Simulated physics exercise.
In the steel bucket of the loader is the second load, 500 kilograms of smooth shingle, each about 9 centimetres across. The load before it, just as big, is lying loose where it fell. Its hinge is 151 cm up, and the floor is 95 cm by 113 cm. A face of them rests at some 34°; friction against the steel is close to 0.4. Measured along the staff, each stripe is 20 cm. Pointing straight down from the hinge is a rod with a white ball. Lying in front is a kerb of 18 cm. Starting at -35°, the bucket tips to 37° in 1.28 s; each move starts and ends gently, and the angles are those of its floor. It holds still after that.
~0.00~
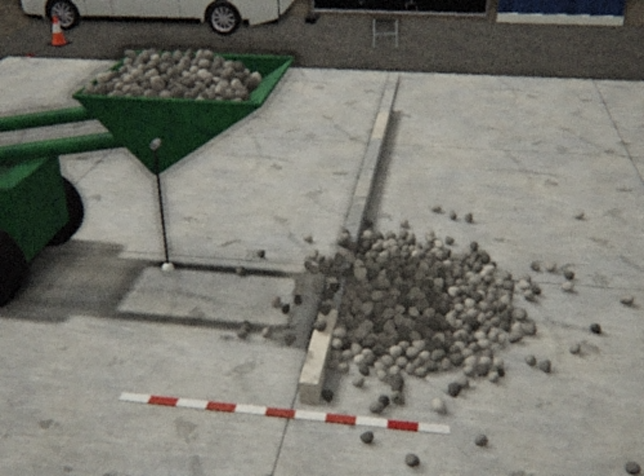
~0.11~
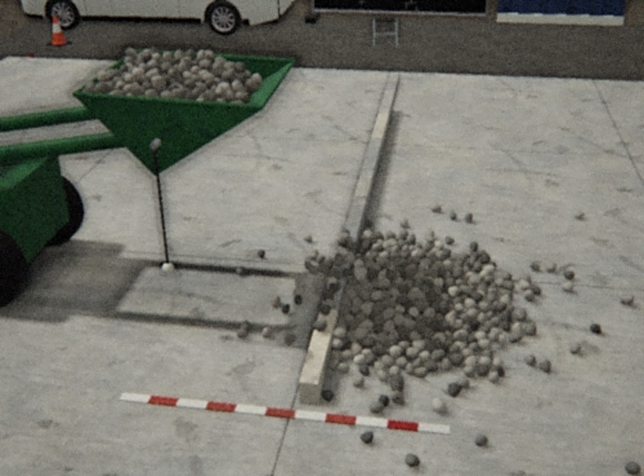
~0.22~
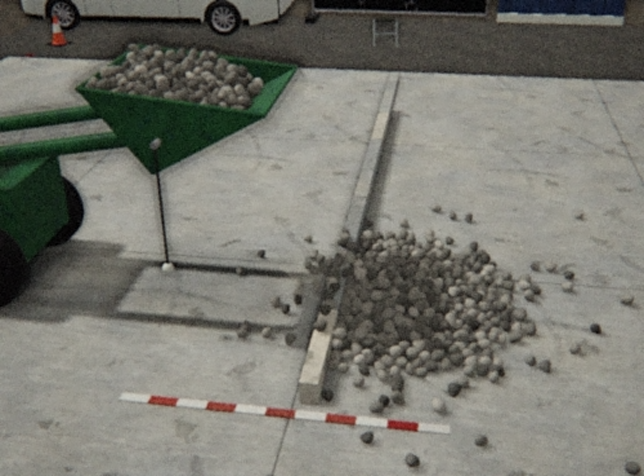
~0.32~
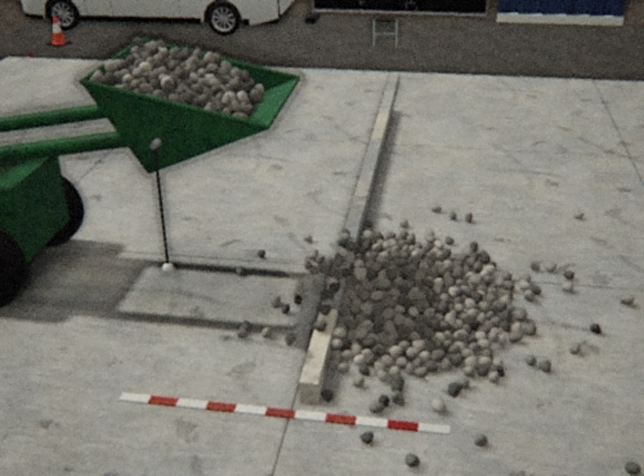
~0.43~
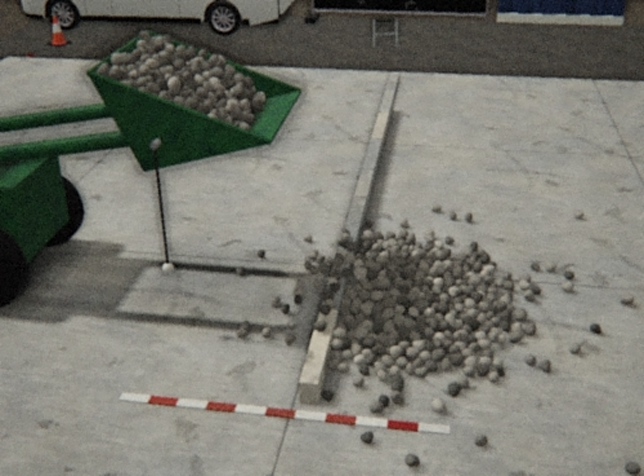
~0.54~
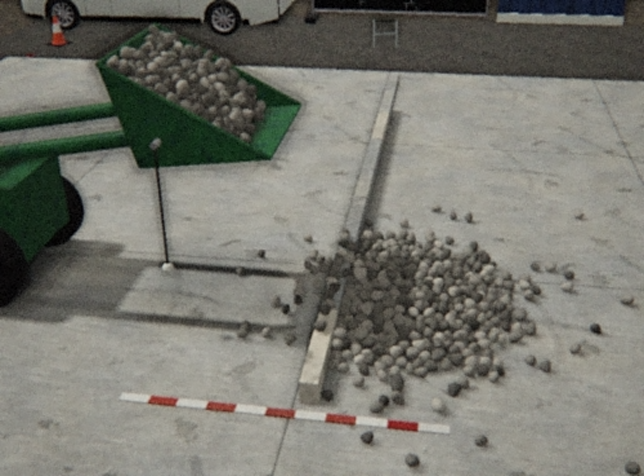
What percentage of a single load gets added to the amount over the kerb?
28 %.
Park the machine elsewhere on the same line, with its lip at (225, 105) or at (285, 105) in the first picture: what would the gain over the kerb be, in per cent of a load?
About 5 and 50 per cent.
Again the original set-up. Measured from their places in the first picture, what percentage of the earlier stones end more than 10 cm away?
Roughly 5 per cent of them.
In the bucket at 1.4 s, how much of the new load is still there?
50 %.
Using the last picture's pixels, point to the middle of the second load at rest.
(313, 284).
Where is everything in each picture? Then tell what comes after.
The bucket is at -35°, its lip at (261, 105); the top of the load is at (164, 59). The earlier load is highest near (347, 273), 23 cm above ground level, 7 % on this side of the kerb, 94 % over the kerb, in the first frame.
The bucket is at -34°, its lip at (262, 108); the top of the load is at (165, 59); the stones move at 0.1 m/s on average, in the second frame.
The bucket is at -30°, its lip at (265, 116); the top of the load is at (150, 55); the stones move at 0.2 m/s on average, in the third frame.
Lip at (268, 128), floor tilted -23°, highest stones at (148, 50); the stones move at 0.3 m/s on average, in the fourth frame.
The bucket is at -16°, its lip at (271, 142); the top of the load is at (151, 45); the stones move at 0.4 m/s on average, in the fifth frame.
The bucket is at -7°, its lip at (271, 159); the top of the load is at (157, 40); the stones move at 0.4 m/s on average, in the sixth frame.
After 1.0 s the floor is at 26°; in per cent of one load, 99 in the bucket, 7 on this side of the kerb, 94 over the kerb; the foremost stones are at (644, 312).
After 1.4 s the floor is at 37°; in per cent of one load, 49 in the bucket, 57 on this side of the kerb, 94 over the kerb; the foremost stones are at (644, 312).
After 1.7 s the floor is at 37°; in per cent of one load, 11 in the bucket, 82 on this side of the kerb, 107 over the kerb; the foremost stones are at (644, 312).
After 4.5 s the floor is at 37°; in per cent of one load, 0 in the bucket, 78 on this side of the kerb, 122 over the kerb; the foremost stones are at (644, 312). Net gain over the kerb, 28.
